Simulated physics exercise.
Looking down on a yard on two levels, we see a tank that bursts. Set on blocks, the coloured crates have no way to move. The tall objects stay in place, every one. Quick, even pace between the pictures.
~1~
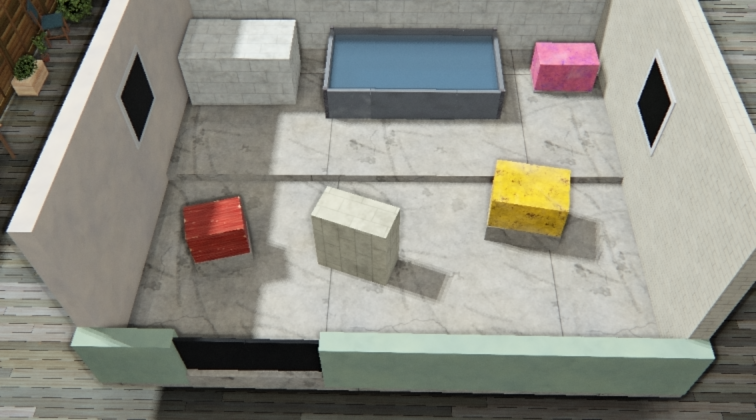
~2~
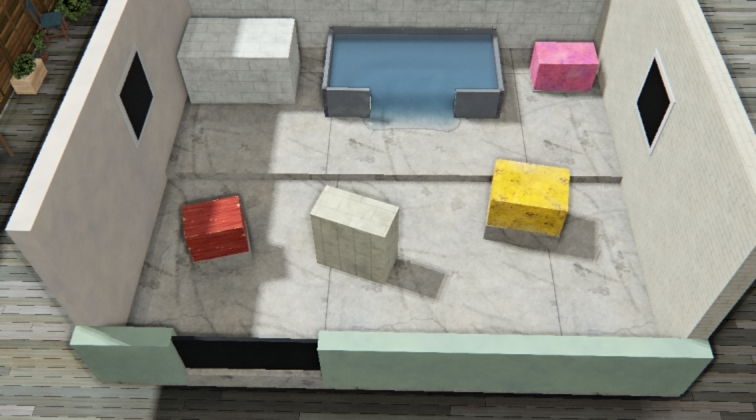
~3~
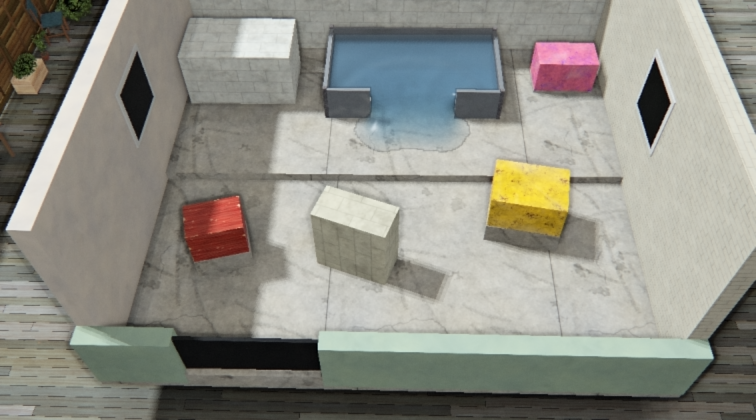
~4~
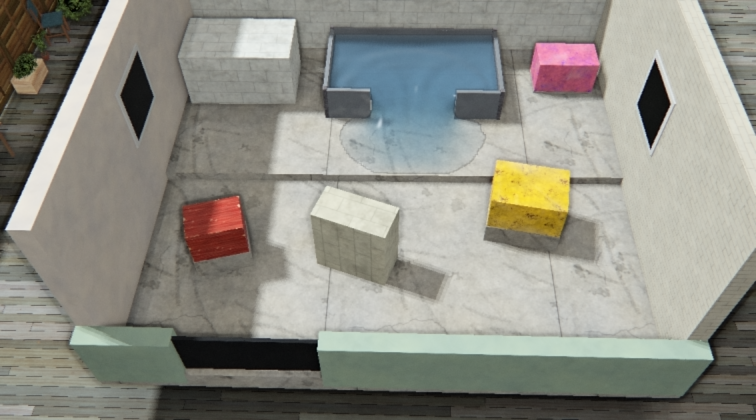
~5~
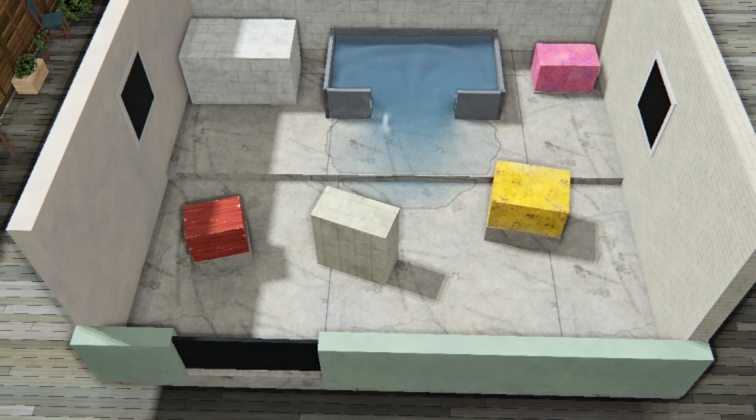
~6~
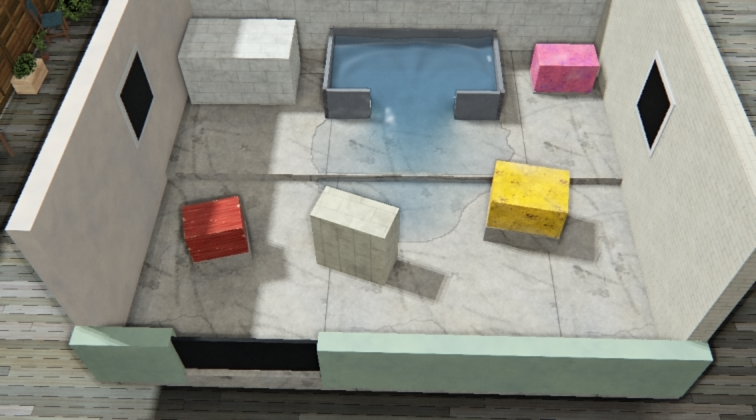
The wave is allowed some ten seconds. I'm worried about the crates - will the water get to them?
Result: The yellow crate is missed by the water this time. The red crate is missed by the water this time. The pink crate is missed by the water this time.
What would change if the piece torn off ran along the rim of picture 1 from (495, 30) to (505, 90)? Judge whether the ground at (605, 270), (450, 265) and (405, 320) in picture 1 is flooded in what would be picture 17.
First: Reached by the flood. Second: Spared by the leak. Third: Spared by the leak.
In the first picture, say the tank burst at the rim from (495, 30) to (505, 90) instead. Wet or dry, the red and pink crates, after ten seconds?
Log: Red stays clear; pink is doused.
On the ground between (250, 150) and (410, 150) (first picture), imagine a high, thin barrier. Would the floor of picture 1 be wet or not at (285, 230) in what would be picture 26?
There: Not flooded.
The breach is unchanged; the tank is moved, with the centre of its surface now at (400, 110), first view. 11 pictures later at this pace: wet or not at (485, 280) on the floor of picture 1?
By that frame the spot is drenched.
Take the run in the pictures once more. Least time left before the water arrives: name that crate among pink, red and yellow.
My answer: The yellow crate.
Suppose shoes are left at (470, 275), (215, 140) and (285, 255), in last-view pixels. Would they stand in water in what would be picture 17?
First inundated, second spared, third inundated.
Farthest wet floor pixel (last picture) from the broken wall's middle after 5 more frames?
I'd say at around (434, 362).
A moment on, water covers 25 % of the floor; the yellow crate water round its plinth, the red crate not reached, the pink crate not reached.
Next, water covers 40 % of the floor; the yellow crate water round its plinth, the red crate water round its plinth, the pink crate not reached.
Then, water covers 55 % of the floor; the yellow crate water round its plinth, the red crate water round its plinth, the pink crate not reached.
Later, water covers 65 % of the floor; the yellow crate water round its plinth, the red crate water round its plinth, the pink crate not reached.
In the end, water covers 65 % of the floor; the yellow crate stayed above the water, the red crate stayed above the water, the pink crate stayed above the water.
